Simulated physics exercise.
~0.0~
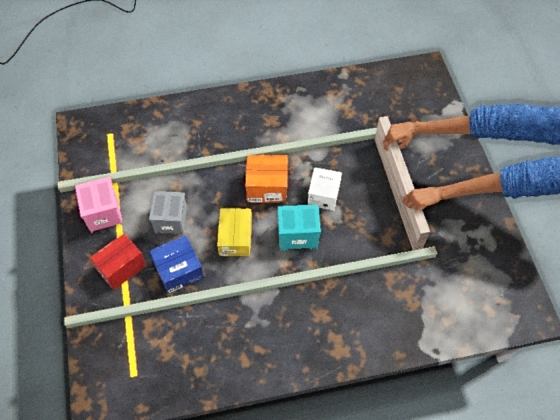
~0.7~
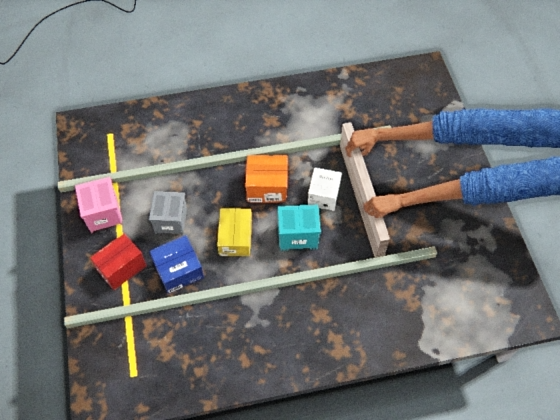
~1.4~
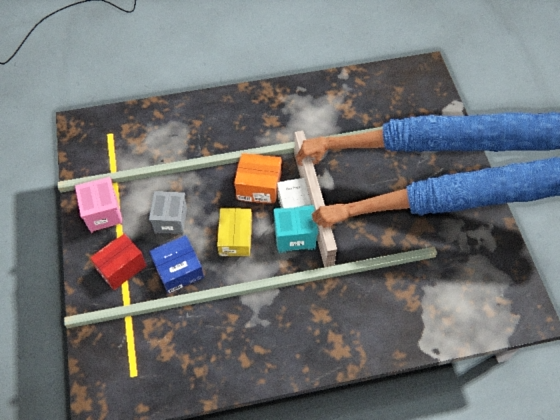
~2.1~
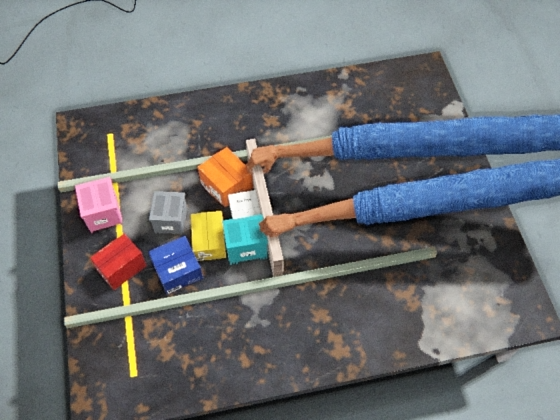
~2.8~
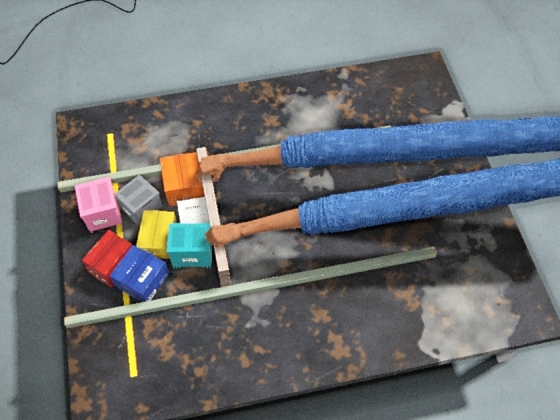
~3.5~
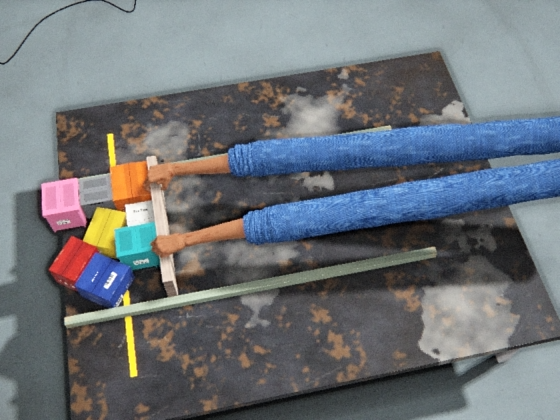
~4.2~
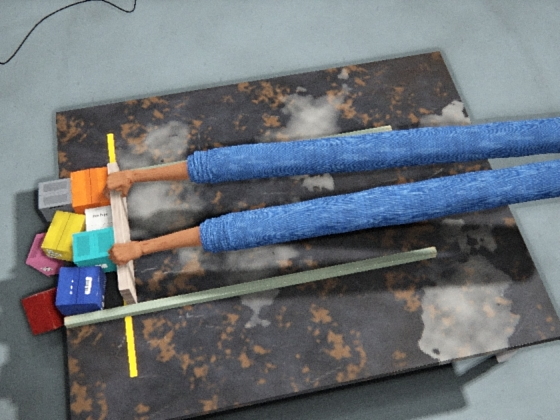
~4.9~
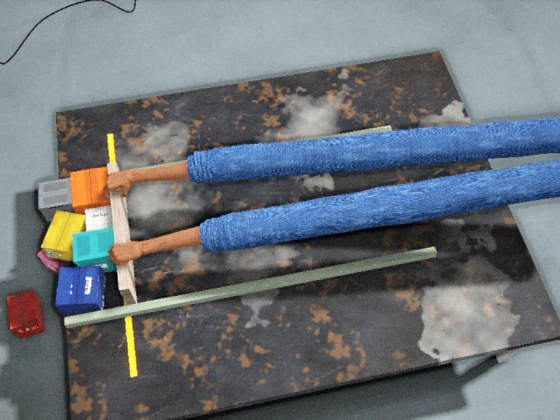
Two hands slide a plank left to the yellow tape, pushing pink and red boxes off.
